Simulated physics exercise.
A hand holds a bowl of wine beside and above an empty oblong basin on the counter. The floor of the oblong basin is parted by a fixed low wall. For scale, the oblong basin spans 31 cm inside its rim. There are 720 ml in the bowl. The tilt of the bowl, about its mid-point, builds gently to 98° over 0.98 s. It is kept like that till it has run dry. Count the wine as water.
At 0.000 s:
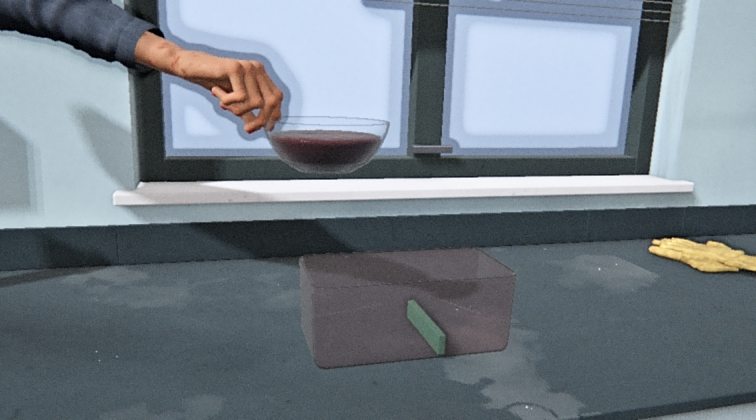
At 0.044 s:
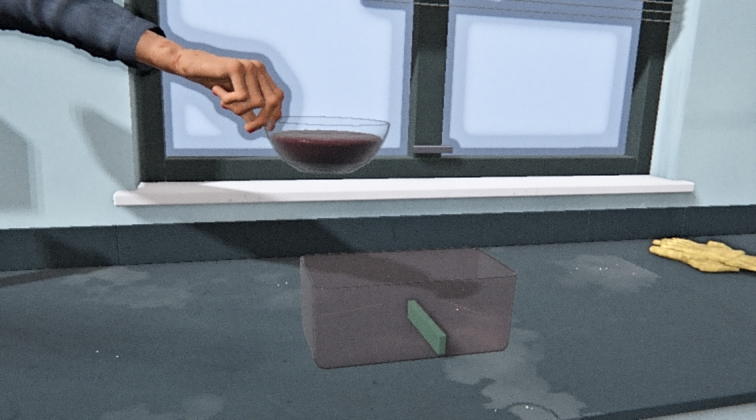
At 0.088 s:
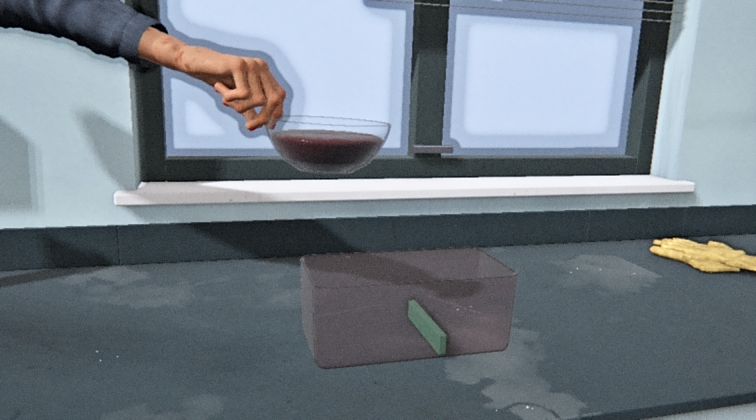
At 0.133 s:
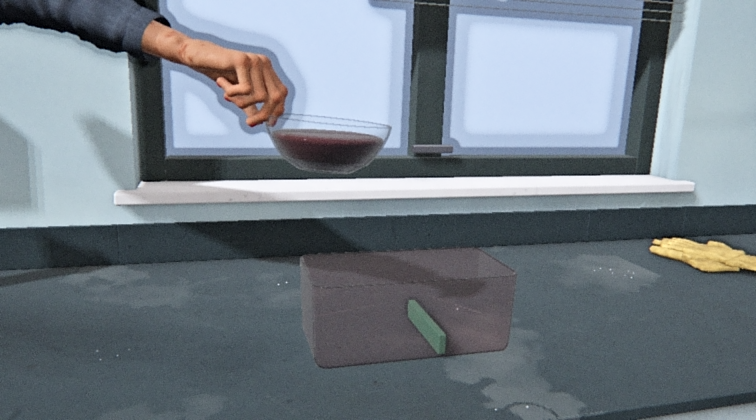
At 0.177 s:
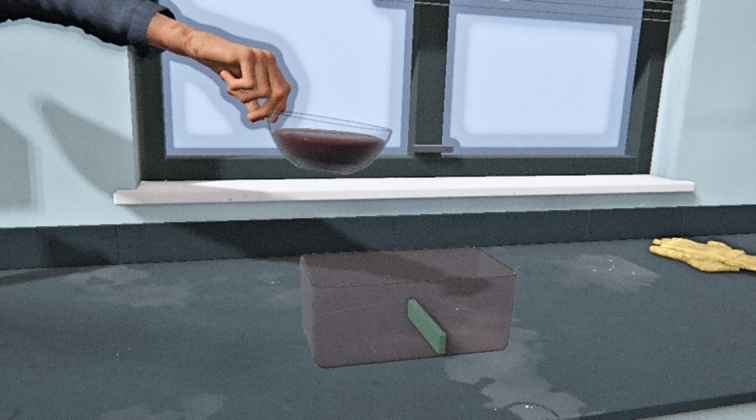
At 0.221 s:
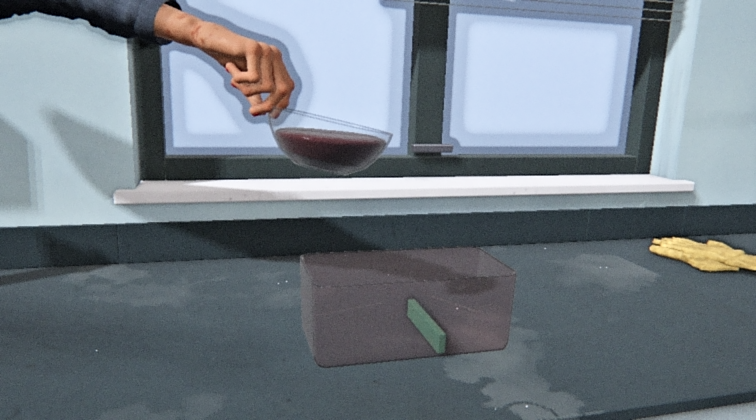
In this clip, a hand holds a clear bowl of dark red liquid above an oblong basin on a counter, at first nearly still, then gently tilting the bowl so its right side dips slightly.
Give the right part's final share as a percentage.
Roughly 40 per cent is past the wall.
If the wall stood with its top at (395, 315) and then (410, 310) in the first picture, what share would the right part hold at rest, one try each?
First 80, then 65 per cent.
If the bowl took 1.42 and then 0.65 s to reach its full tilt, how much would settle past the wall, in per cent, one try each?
First 50, then 30 per cent.
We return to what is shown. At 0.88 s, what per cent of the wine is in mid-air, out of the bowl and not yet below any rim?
About 10 per cent.
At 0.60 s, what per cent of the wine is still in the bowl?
Near 40 in a hundred.
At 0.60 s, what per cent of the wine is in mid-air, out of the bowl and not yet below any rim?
Some 50 per cent.
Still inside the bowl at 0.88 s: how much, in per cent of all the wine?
Near 1 in a hundred.
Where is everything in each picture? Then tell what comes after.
In the first frame, it leans 0°; its right rim is at (386, 123); the wine meets the walls at (268, 134) and (380, 136); the oblong basin's rim runs from (306, 272) to (497, 261); the wall's top is at (425, 318).
In the second frame, it leans 0°; its right rim is at (387, 123); the wine meets the walls at (269, 134) and (380, 136).
In the third frame, it leans 2°; its right rim is at (388, 125); the wine meets the walls at (270, 134) and (381, 136).
In the fourth frame, it leans 4°; its right rim is at (388, 127); the wine meets the walls at (271, 132) and (381, 138).
In the fifth frame, it leans 8°; its right rim is at (389, 131); the wine meets the walls at (272, 131) and (382, 139).
In the sixth frame, it leans 12°; its right rim is at (389, 135); the wine meets the walls at (274, 131) and (384, 139).
By 0.60 s the tilt is 66° and 39 per cent is still to pour, 6 is left of the wall and 5 right of it.
By 0.88 s the tilt is 95° and 1 per cent is still to pour, 48 is left of the wall and 41 right of it.
By 1.16 s the tilt is 98° and 0 per cent is still to pour, 58 is left of the wall and 40 right of it.
By 1.48 s the tilt is 98° and 0 per cent is still to pour, 58 is left of the wall and 40 right of it.
At rest 58 per cent lies left of the wall, 40 right of it and 1 outside.
